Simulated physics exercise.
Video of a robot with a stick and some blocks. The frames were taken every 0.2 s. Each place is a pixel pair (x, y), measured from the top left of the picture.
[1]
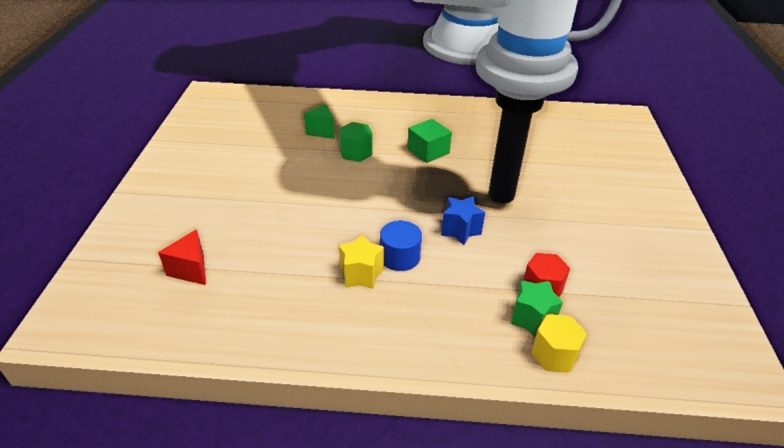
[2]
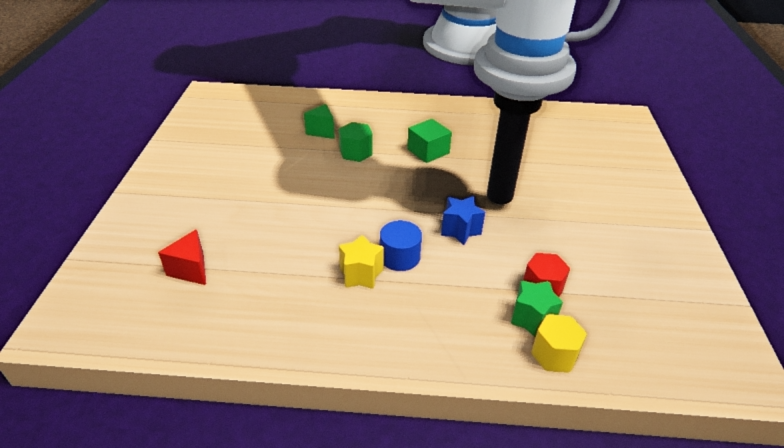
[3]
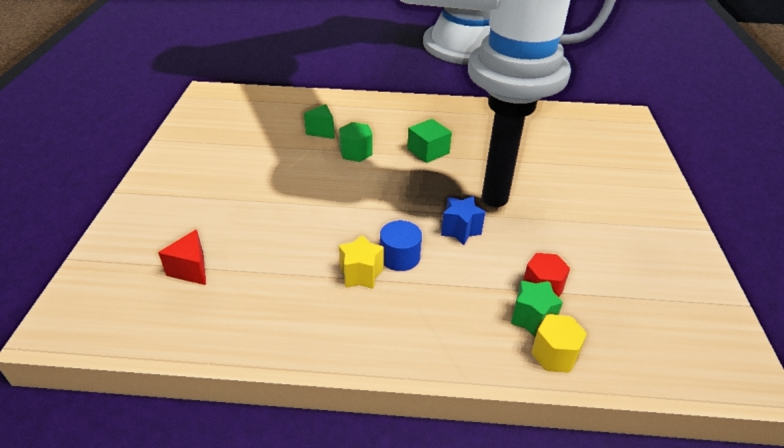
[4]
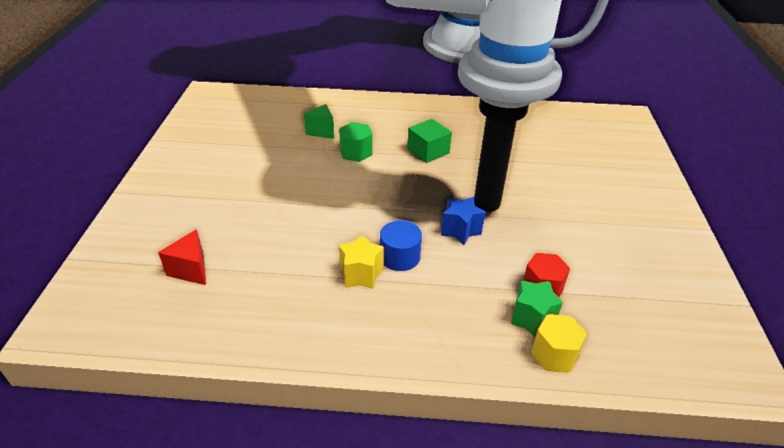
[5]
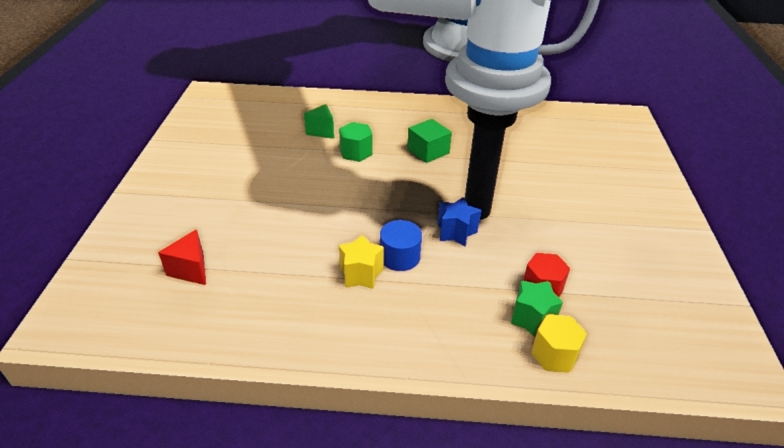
A robot arm with a black stick works over a pale wooden board on purple cloth, seen from a raised, fixed view. Three green blocks sit at the back, a red triangle at left, yellow star, blue cylinder and blue star near the middle, and red, green and yellow blocks at right. The stick drifts slowly left and slightly nearer, then nudges the blue star slightly left.
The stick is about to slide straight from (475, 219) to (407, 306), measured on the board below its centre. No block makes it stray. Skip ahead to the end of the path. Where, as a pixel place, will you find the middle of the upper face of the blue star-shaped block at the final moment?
My prediction: (383, 266).
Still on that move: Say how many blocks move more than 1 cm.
Shifted over 1 cm: Three or more.
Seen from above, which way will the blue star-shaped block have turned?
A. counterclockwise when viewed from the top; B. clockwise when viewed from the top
The one that fits is B, clockwise when viewed from the top.
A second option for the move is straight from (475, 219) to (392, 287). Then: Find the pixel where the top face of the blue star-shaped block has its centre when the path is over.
Around pixel (361, 275).
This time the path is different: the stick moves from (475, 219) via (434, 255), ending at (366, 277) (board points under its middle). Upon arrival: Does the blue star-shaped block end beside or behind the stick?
No.
On the path given first. One third of the way, stick (455, 238); yellow star-shaped block (357, 252); blue circular block (393, 236); blue star-shaped block (433, 233).
Two thirds of the way, stick (433, 267); yellow star-shaped block (340, 258); blue circular block (370, 240); blue star-shaped block (403, 253), turned 30° clockwise.
At the end, stick (407, 299); yellow star-shaped block (338, 258); blue circular block (366, 239); blue star-shaped block (383, 266), turned 75° clockwise.
